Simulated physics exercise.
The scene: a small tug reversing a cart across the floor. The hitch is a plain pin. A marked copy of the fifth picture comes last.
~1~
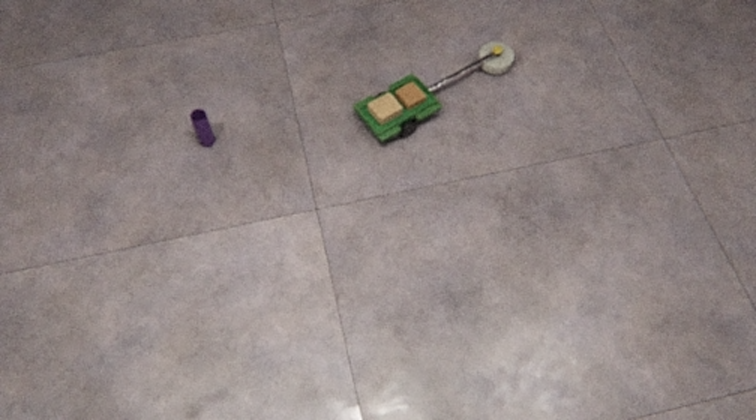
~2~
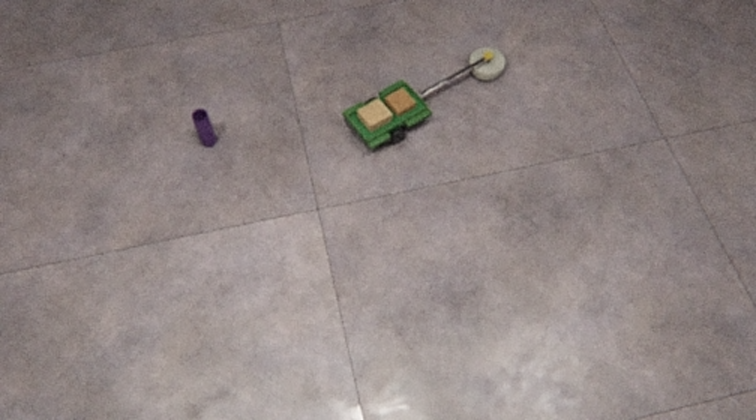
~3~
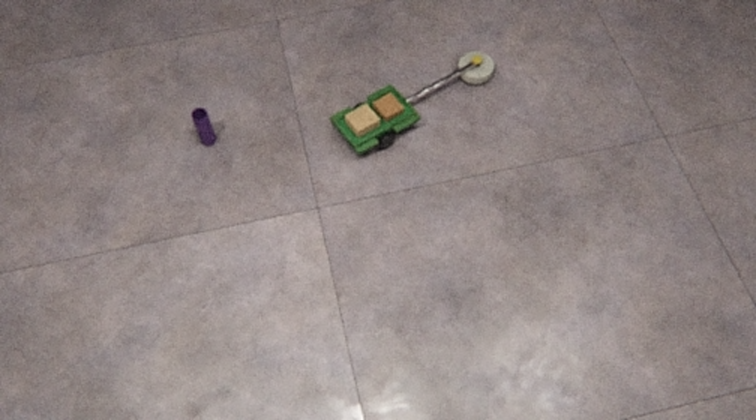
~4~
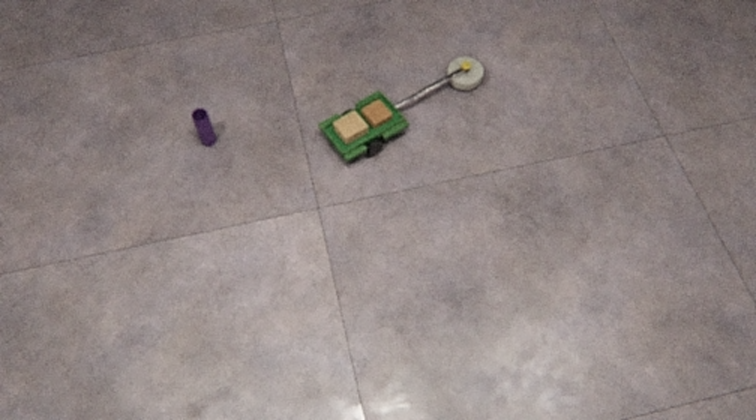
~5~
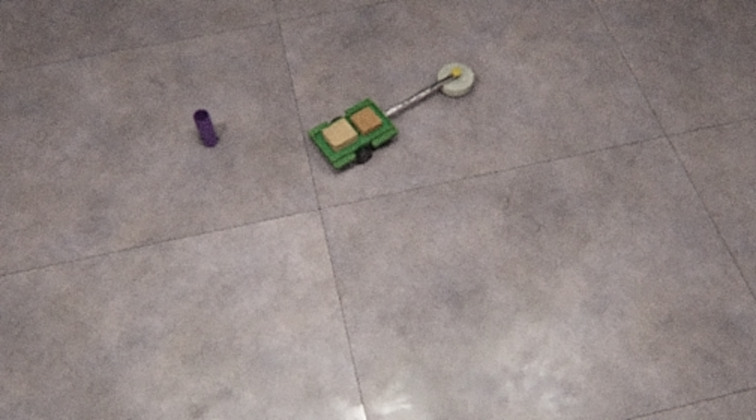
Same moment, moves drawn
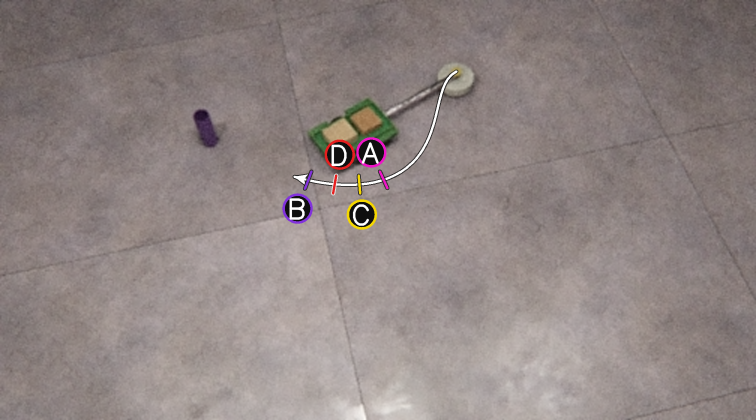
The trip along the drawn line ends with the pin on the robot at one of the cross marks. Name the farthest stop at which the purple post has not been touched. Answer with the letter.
No farther than A.
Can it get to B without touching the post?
For that mark, no.
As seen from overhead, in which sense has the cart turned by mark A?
For that mark, clockwise.
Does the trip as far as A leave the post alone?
Yes.
On the marked copy, A at (384, 180); B at (308, 180); C at (359, 184); D at (335, 184); the route from (456, 71) via (412, 164) to (294, 177).
With A. Early on, robot (437, 116), cart (315, 151).
Further on, robot (420, 160), cart (286, 157).
At the end, robot (384, 186), cart (254, 154); nothing has been touched.
As for the rest, B is too far, the post has been hit; C is too far, the post has been hit; D is too far, the post has been hit.
